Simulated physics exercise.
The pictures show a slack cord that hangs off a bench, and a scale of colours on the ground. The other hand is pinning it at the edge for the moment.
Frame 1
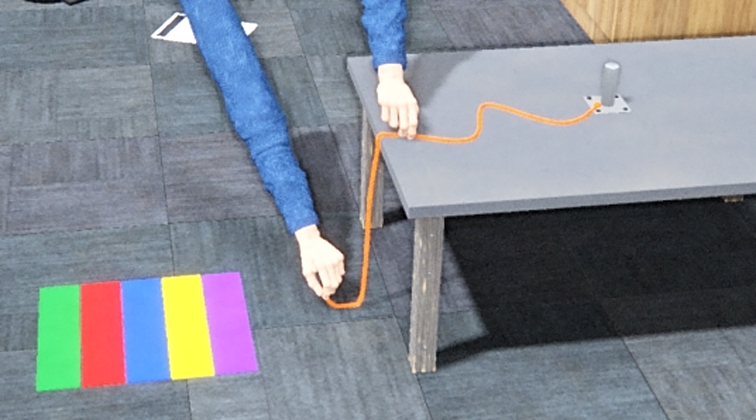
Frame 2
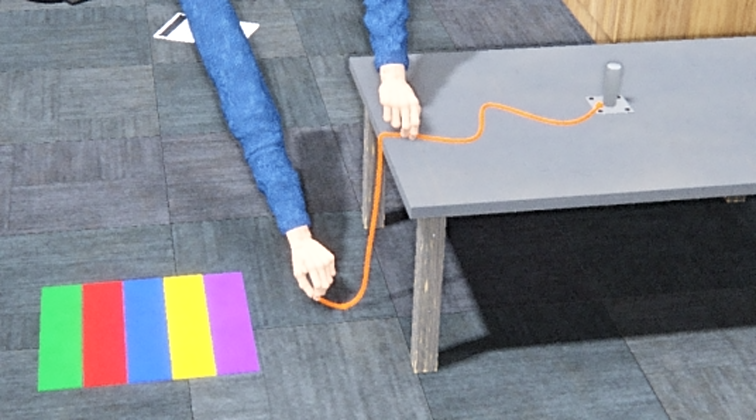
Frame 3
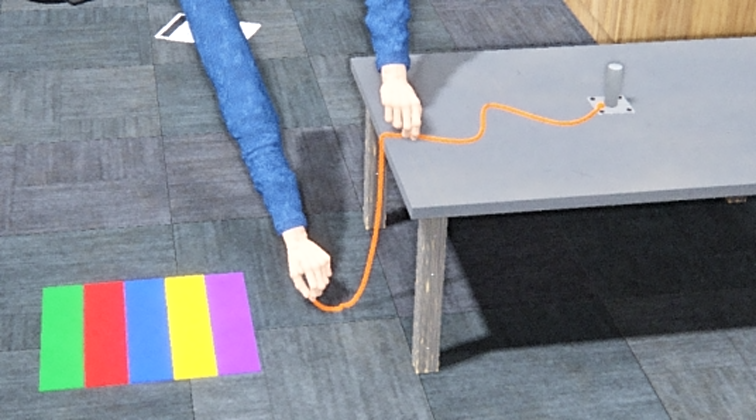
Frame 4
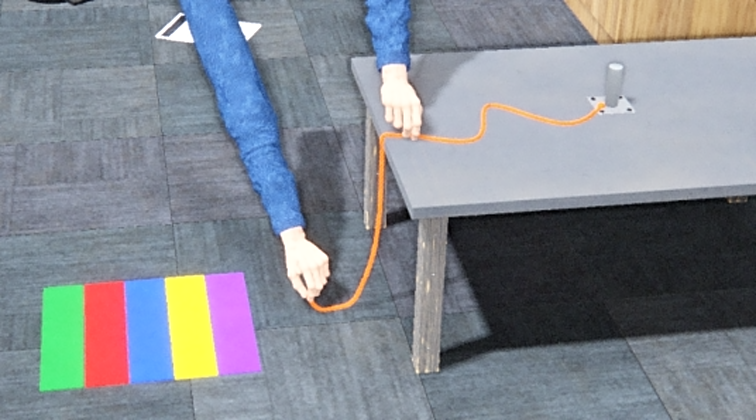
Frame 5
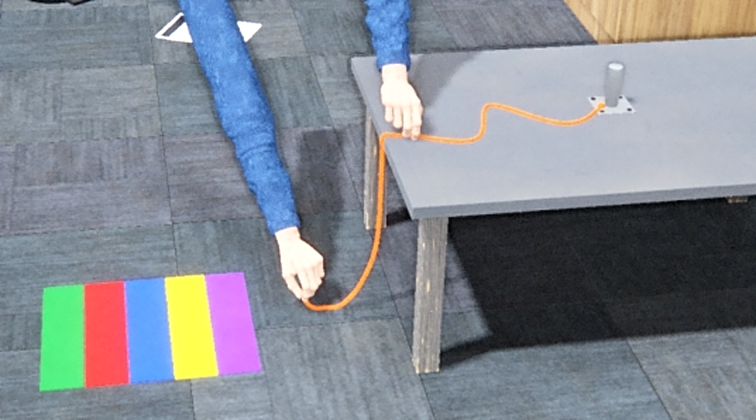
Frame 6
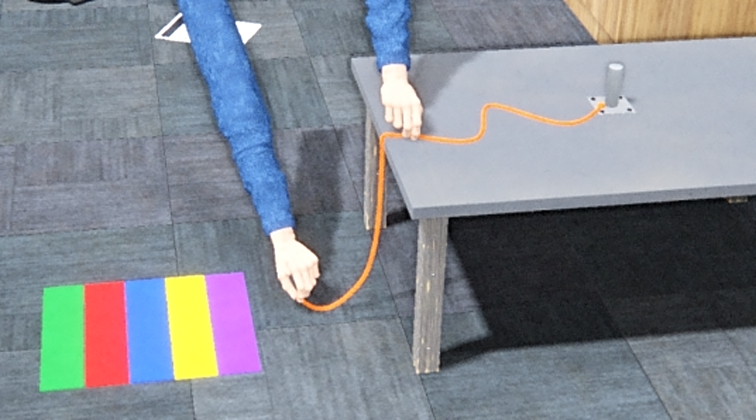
Two arms in blue sleeves reach down from the top of a carpeted room, seen from above, one hand pressing an orange cord at the left edge of a grey table. The cord winds from a small metal post, and green, red, blue, yellow and purple stripes lie on the floor at left. The lower hand moves the cord's end slightly left, its hanging curve widening, while the view barely shifts.
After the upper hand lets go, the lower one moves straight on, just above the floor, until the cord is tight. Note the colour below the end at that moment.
Colour below: Red.
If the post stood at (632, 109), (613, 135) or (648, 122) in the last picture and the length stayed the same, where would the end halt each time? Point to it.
First (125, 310), then (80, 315), and last (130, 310).
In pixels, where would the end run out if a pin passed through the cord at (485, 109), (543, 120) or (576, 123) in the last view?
First (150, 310), next (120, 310), last (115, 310).
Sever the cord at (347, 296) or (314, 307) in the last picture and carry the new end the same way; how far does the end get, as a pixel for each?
First try near (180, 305), second near (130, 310).
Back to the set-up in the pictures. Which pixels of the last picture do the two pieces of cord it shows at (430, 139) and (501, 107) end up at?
They end up at (348, 152) and (476, 119).
Soon after, end near (180, 307); over yellow.
Then, end near (131, 311); over blue.
At full stretch, end near (101, 313); over red. It halts on the red strip.
